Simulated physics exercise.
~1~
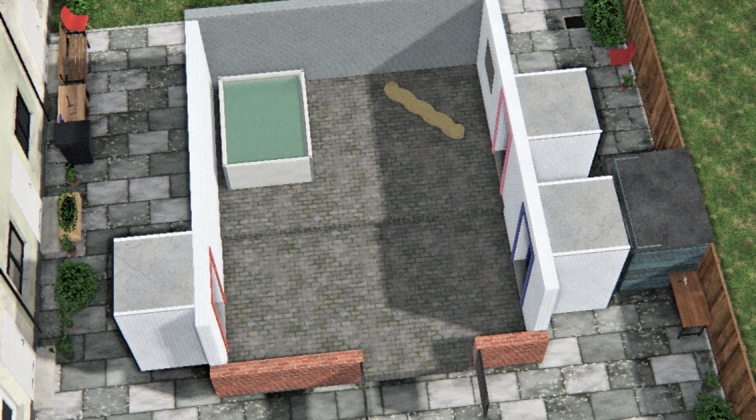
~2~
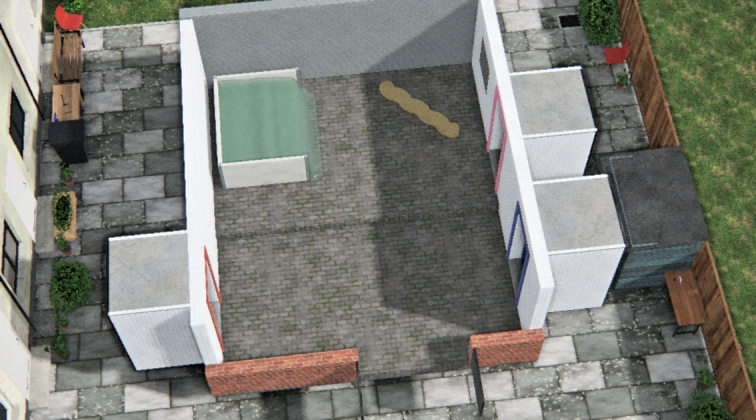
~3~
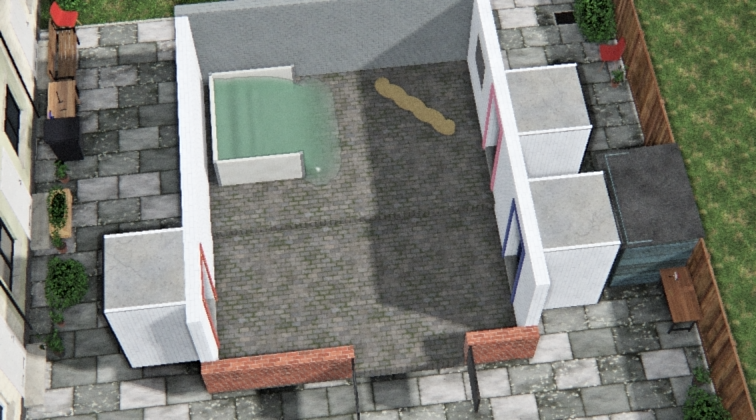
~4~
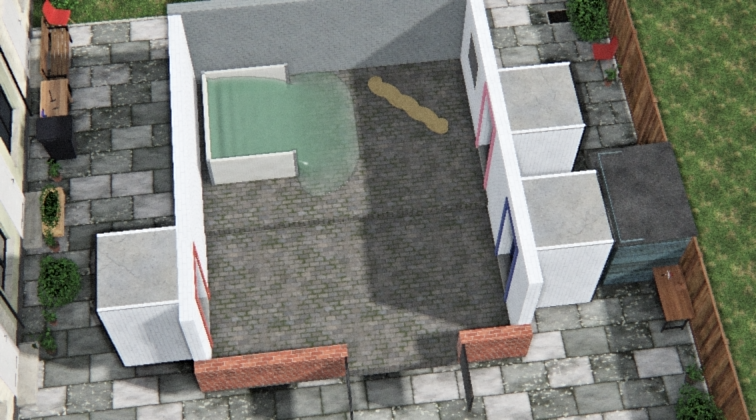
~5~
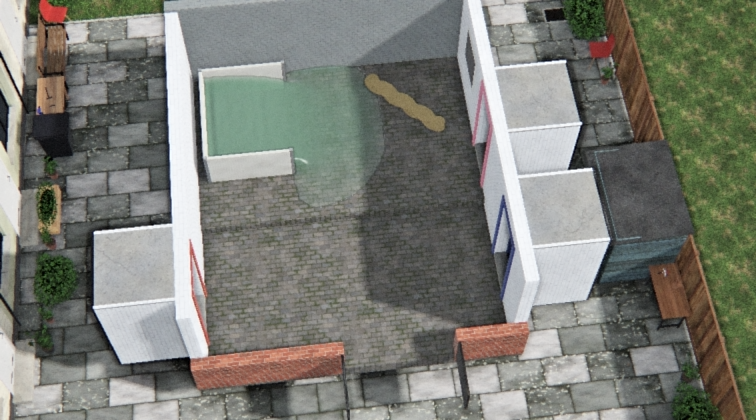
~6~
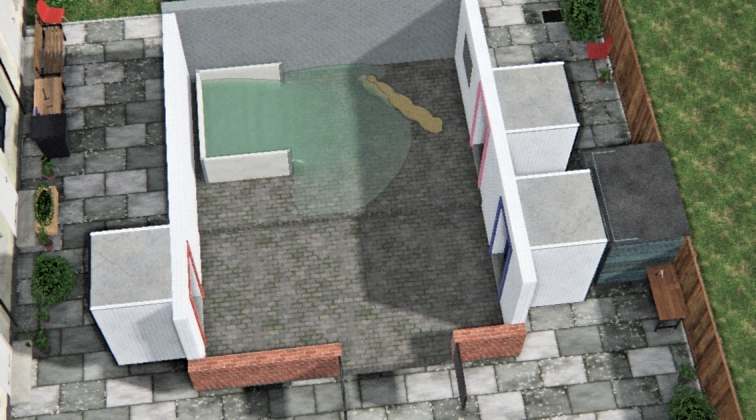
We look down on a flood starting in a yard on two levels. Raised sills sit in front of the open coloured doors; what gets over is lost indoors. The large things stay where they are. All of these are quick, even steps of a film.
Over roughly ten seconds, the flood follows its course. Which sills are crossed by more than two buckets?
Pink door: Surpasses it, red door: Never surpasses it, blue door: Surpasses it.
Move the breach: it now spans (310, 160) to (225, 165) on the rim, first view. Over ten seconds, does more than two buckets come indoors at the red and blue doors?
Door by door, the red door exceeds it and the blue door exceeds it.
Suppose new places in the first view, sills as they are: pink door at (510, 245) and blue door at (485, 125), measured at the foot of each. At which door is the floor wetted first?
Result: The blue door.
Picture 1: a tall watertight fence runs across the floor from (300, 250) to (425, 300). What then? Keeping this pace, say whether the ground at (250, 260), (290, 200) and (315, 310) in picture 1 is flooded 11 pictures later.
Taking the points in order - unwetted, unwetted, unwetted.
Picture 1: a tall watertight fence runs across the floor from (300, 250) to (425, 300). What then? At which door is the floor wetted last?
My pick is the red one.
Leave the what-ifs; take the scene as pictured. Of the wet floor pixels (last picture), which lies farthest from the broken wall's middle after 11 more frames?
Approximate pixel: (488, 281).
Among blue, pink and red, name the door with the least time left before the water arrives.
That's the door marked pink.
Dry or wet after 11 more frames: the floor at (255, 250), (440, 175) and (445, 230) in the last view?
Same order as asked: Dry as before; drenched; drenched.
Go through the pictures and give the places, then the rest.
The open tank at (265, 119) is whole and still, in the first frame.
The front is at (301, 90), out from the gap at (302, 129), in the second frame.
The front is at (313, 81), out from the gap at (297, 127), in the third frame.
The front is at (328, 73), out from the gap at (291, 126), in the fourth frame.
The front is at (355, 70), out from the gap at (287, 124), in the fifth frame.
Water pours out at (285, 125) and has run to (407, 148), in the sixth frame.
A moment on, water covers 40 % of the floor; the pink door under two buckets in, the red door not reached, the blue door not reached.
Next, water covers 50 % of the floor; the pink door far over two buckets in, the red door not reached, the blue door wet at the sill, nothing in.
Then, water covers 55 % of the floor; the pink door far over two buckets in, the red door not reached, the blue door under two buckets in.
Later, water covers 80 % of the floor; the pink door far over two buckets in, the red door not reached, the blue door over two buckets in.
In the end, water covers 90 % of the floor; the pink door far over two buckets in, the red door wet at the sill, nothing in, the blue door over two buckets in.
